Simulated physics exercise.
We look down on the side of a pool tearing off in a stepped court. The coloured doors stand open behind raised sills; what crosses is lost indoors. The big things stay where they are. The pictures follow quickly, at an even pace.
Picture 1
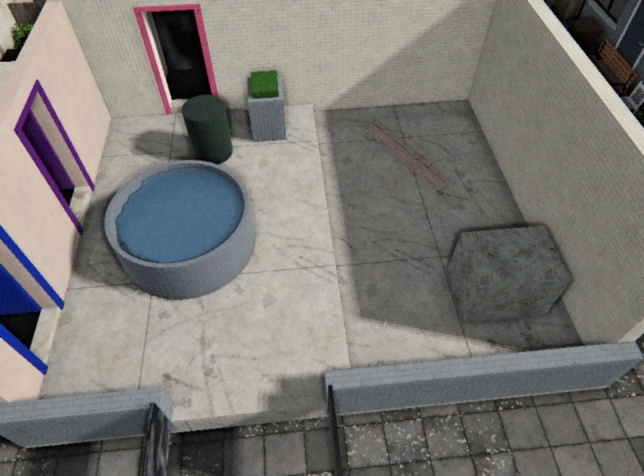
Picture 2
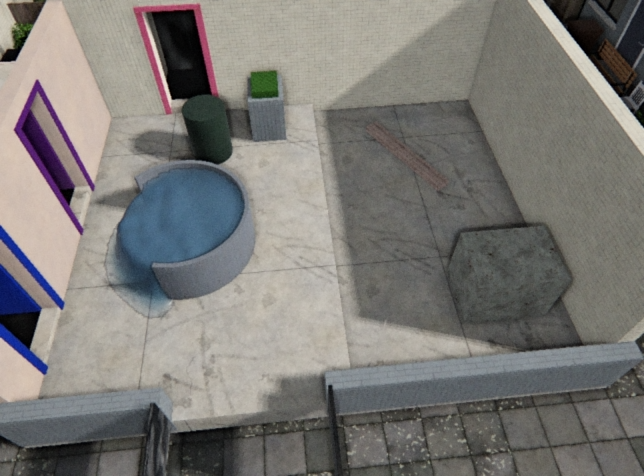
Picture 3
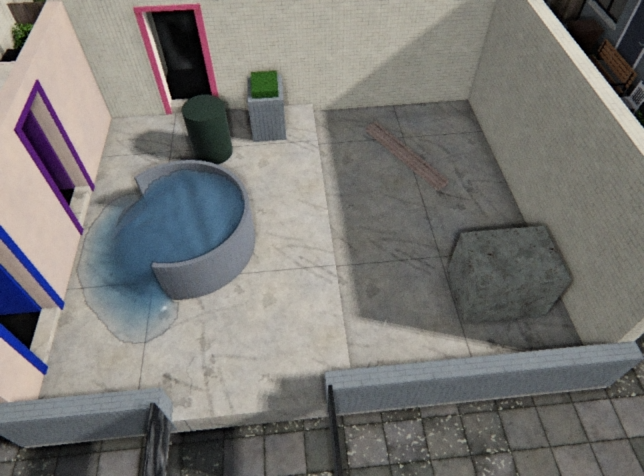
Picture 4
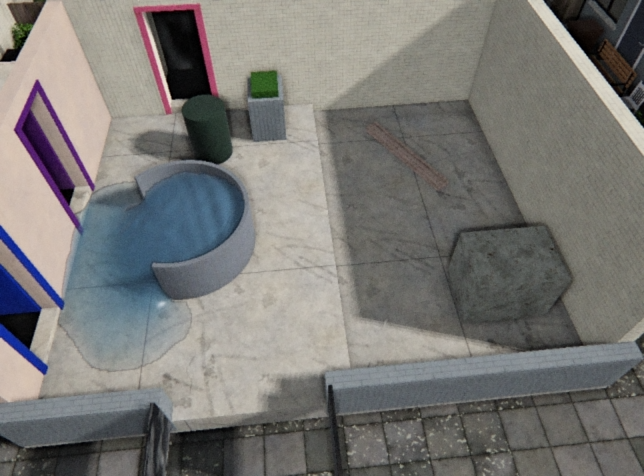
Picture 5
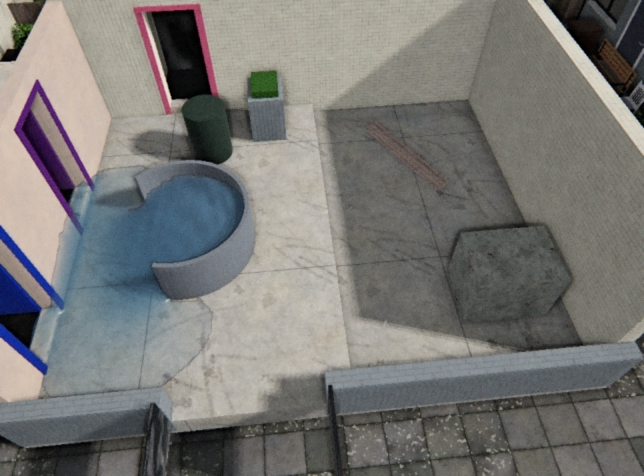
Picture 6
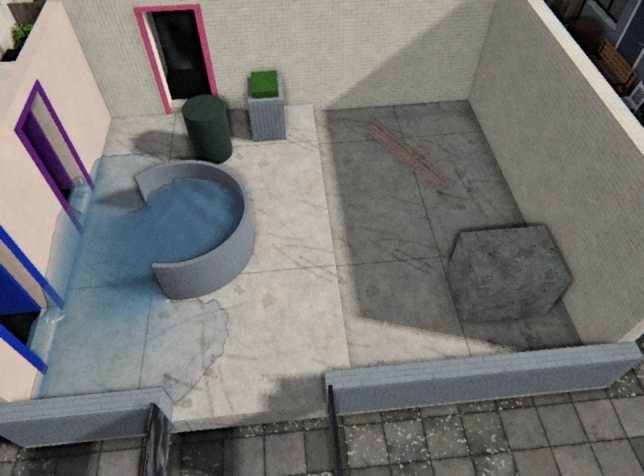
The clip opens on a round grey pool brimming with still blue water in a walled, paved court with coloured doorways. Its left side is suddenly gone, and water pours through the gap, spreading left and toward the front across the pale paving, then reaching the sills of the purple and blue doorways.
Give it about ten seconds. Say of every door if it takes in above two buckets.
One by one: The pink door stays under that; the purple door takes more than that; the blue door takes more than that.
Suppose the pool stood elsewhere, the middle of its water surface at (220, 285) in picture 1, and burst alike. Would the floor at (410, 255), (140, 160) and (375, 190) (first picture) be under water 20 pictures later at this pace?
One after the other: Clear, covered, no water.
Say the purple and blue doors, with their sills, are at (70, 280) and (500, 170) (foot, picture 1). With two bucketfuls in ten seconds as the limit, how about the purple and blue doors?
The purple one floods; the blue one lets less in.
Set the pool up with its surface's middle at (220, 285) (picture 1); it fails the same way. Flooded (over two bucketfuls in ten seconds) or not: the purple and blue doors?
My reading: Purple keeps below it, blue is over.
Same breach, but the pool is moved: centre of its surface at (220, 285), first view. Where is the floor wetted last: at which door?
The pink one.
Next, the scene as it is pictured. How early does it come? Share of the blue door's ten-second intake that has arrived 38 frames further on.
Near 100 in a hundred.
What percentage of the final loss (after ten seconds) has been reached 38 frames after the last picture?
I make it 90 per cent.
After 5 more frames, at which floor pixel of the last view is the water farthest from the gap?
I would point to (112, 118).
A moment on, water covers 15 % of the floor; the pink door not reached, the purple door over two buckets in, the blue door far over two buckets in.
Next, water covers 25 % of the floor; the pink door wet at the sill, nothing in, the purple door far over two buckets in, the blue door far over two buckets in.
Then, water covers 55 % of the floor; the pink door wet at the sill, nothing in, the purple door far over two buckets in, the blue door far over two buckets in.
Later, water covers 85 % of the floor; the pink door wet at the sill, nothing in, the purple door far over two buckets in, the blue door far over two buckets in.
In the end, water covers 95 % of the floor; the pink door wet at the sill, nothing in, the purple door far over two buckets in, the blue door far over two buckets in.
